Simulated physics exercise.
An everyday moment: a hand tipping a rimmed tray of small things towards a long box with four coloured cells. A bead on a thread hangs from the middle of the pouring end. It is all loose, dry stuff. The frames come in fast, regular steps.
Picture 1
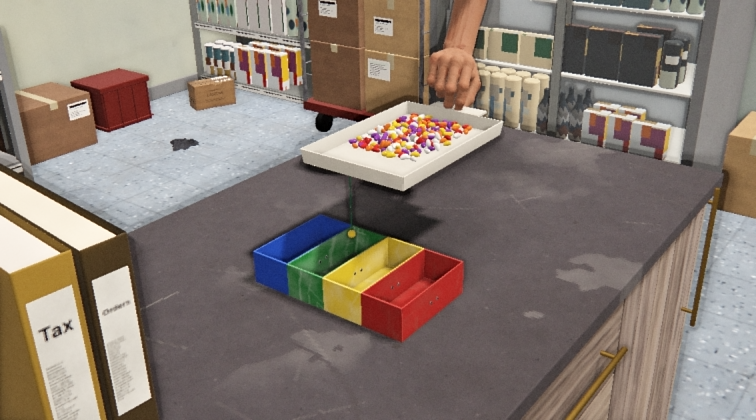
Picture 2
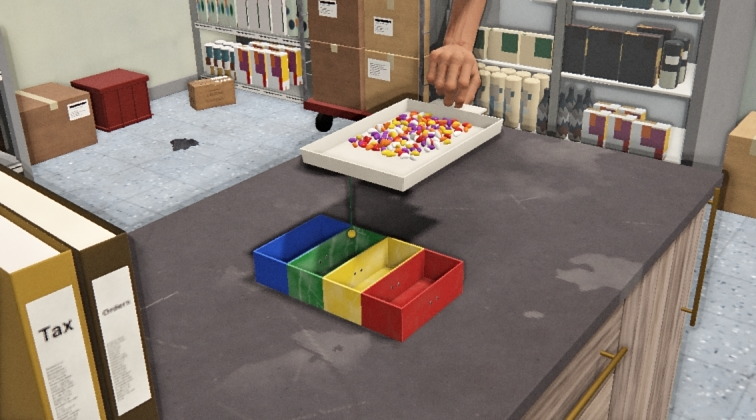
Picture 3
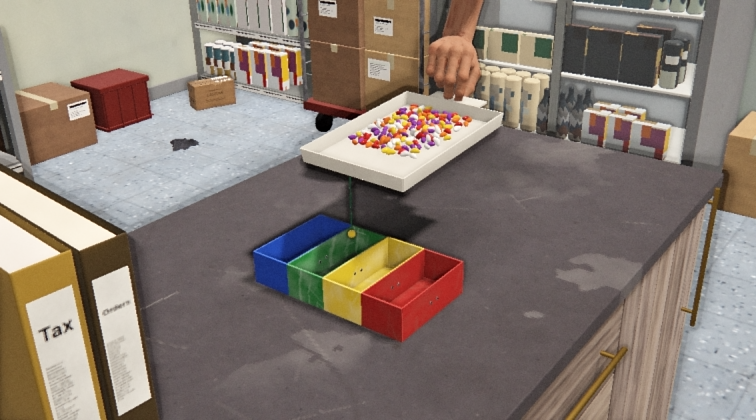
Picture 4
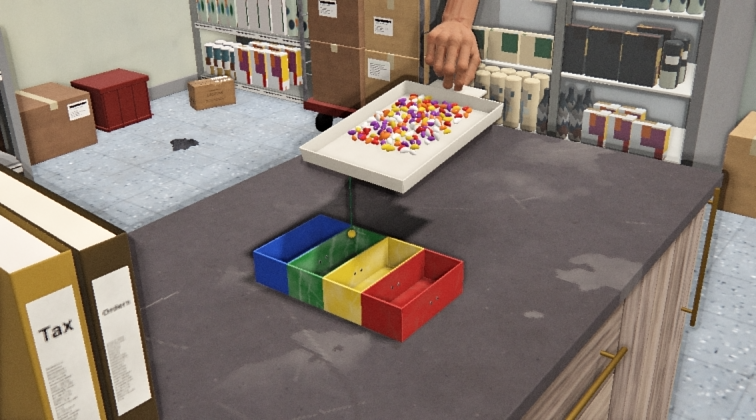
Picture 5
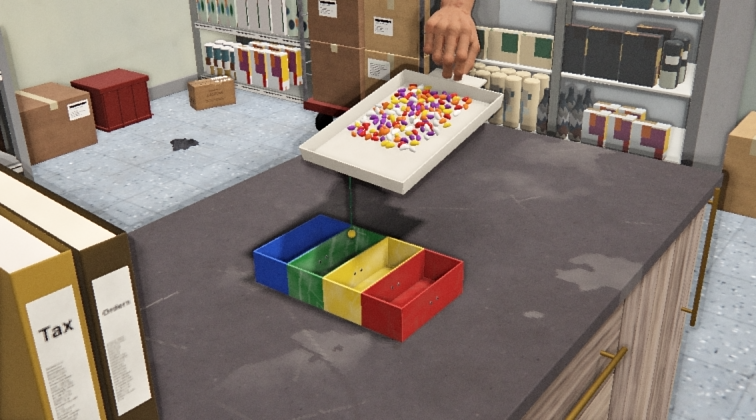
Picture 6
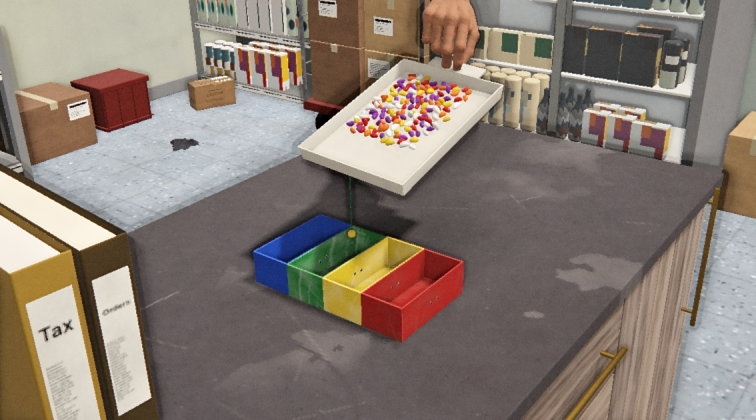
In a storage room, a hand raising the back of a white tray of colourful jelly beans above a four-coloured divided box.
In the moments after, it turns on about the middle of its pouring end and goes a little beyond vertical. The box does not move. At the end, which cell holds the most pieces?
Most goes to the yellow cell.
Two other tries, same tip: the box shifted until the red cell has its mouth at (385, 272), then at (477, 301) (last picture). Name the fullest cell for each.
One: Red. Two: The green one.
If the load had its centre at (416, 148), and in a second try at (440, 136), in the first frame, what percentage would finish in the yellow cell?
Near 60 % and 60 %.
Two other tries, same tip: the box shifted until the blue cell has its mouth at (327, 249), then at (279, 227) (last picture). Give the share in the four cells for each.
The first gives 100 %, the second 90 %.
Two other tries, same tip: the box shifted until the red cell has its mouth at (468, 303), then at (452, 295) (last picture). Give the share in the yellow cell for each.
About 0 and 20 per cent.
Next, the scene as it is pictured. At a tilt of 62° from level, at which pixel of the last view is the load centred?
Around (377, 167).
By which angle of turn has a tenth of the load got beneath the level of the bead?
Near 70 degrees.
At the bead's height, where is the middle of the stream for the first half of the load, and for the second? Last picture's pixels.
Around (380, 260) and then (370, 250).
Shortly afterwards, tray tipped steeply; all but a few on the tray; only a few in the red cell; a little falling or outside the box.
Next, tray tipped past a quarter turn; the bulk on the tray; a little in the yellow cell; a little in the red cell; only a few in the green cell; only a few in the blue cell; only a few falling or outside the box.
Some moments later, tray tipped past a quarter turn; near half in the yellow cell; near a quarter in the green cell; near a quarter in the red cell; only a few in the blue cell; only a few falling or outside the box.
In the end, tray tipped past a quarter turn; near half in the yellow cell; near a quarter in the green cell; near a quarter in the red cell; only a few in the blue cell; only a few outside the box.
